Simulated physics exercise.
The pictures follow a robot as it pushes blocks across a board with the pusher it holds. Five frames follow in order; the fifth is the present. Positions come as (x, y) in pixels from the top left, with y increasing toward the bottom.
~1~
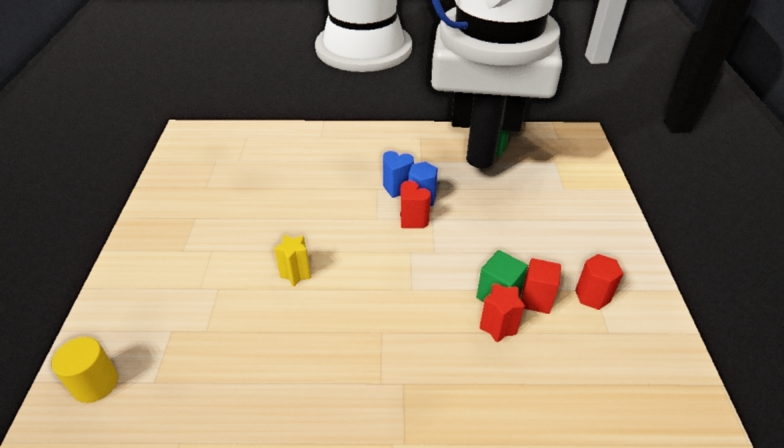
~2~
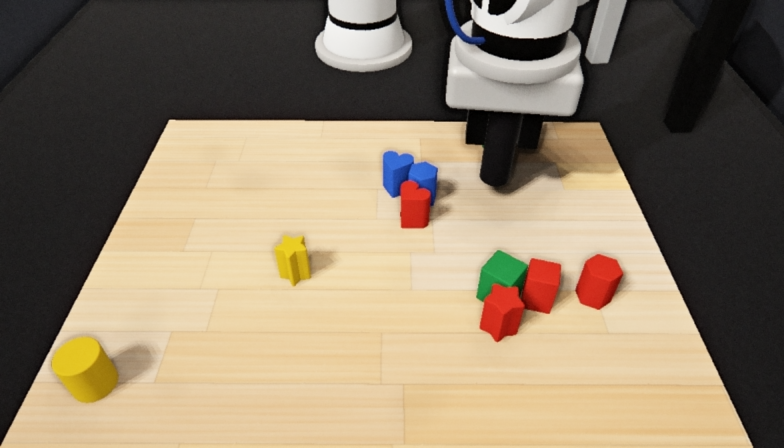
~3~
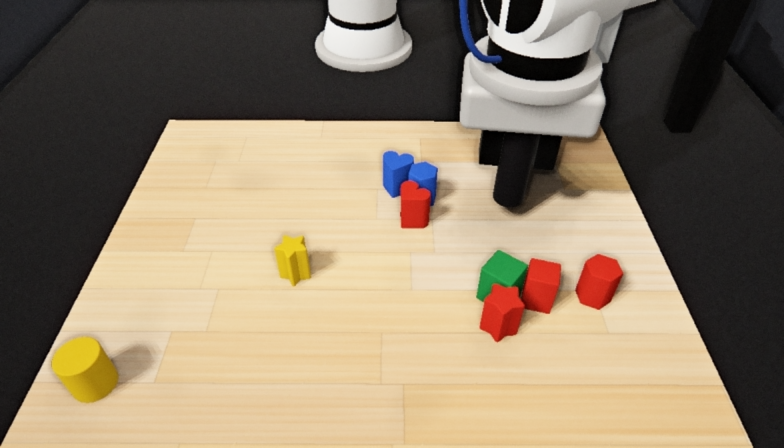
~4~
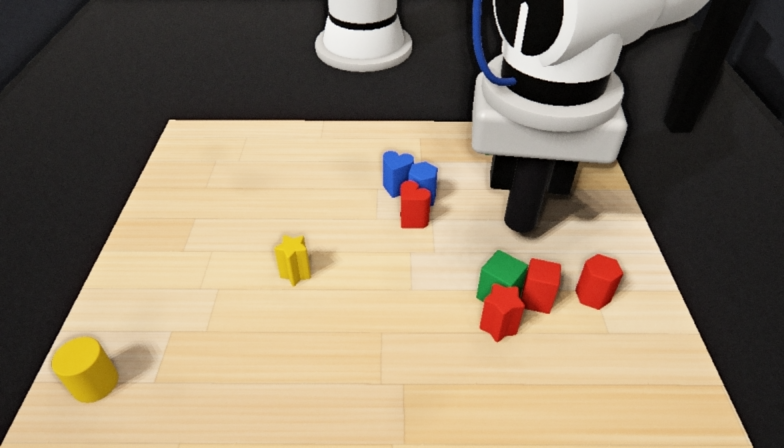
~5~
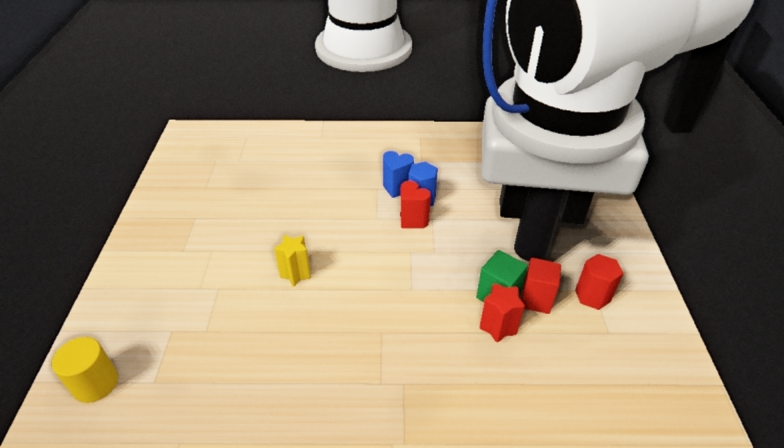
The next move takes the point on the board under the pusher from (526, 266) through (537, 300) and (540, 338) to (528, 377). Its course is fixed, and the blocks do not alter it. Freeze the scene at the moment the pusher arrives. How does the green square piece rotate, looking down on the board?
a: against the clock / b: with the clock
b (with the clock)
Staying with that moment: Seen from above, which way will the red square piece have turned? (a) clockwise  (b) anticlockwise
The correct letter is b.
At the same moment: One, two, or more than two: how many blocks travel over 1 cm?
The push moves one block more than 1 cm.
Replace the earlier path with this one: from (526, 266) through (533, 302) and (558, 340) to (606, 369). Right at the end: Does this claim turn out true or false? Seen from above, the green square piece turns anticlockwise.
Verdict: False.
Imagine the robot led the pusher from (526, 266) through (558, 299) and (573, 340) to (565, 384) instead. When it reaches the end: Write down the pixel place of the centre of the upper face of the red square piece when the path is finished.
At roughly (545, 296).
On the path given first. One third of the way, pusher (541, 284); green square piece (503, 270), turned 20° clockwise; red star (503, 299); red square piece (555, 298), turned 20° anticlockwise.
Two thirds of the way, pusher (545, 322); green square piece (503, 270), turned 20° clockwise; red star (503, 299); red square piece (567, 339), turned 40° anticlockwise.
At the end, pusher (533, 361); green square piece (503, 270), turned 20° clockwise; red star (503, 299); red square piece (576, 364), turned 75° anticlockwise; red hexagonal block unmoved.
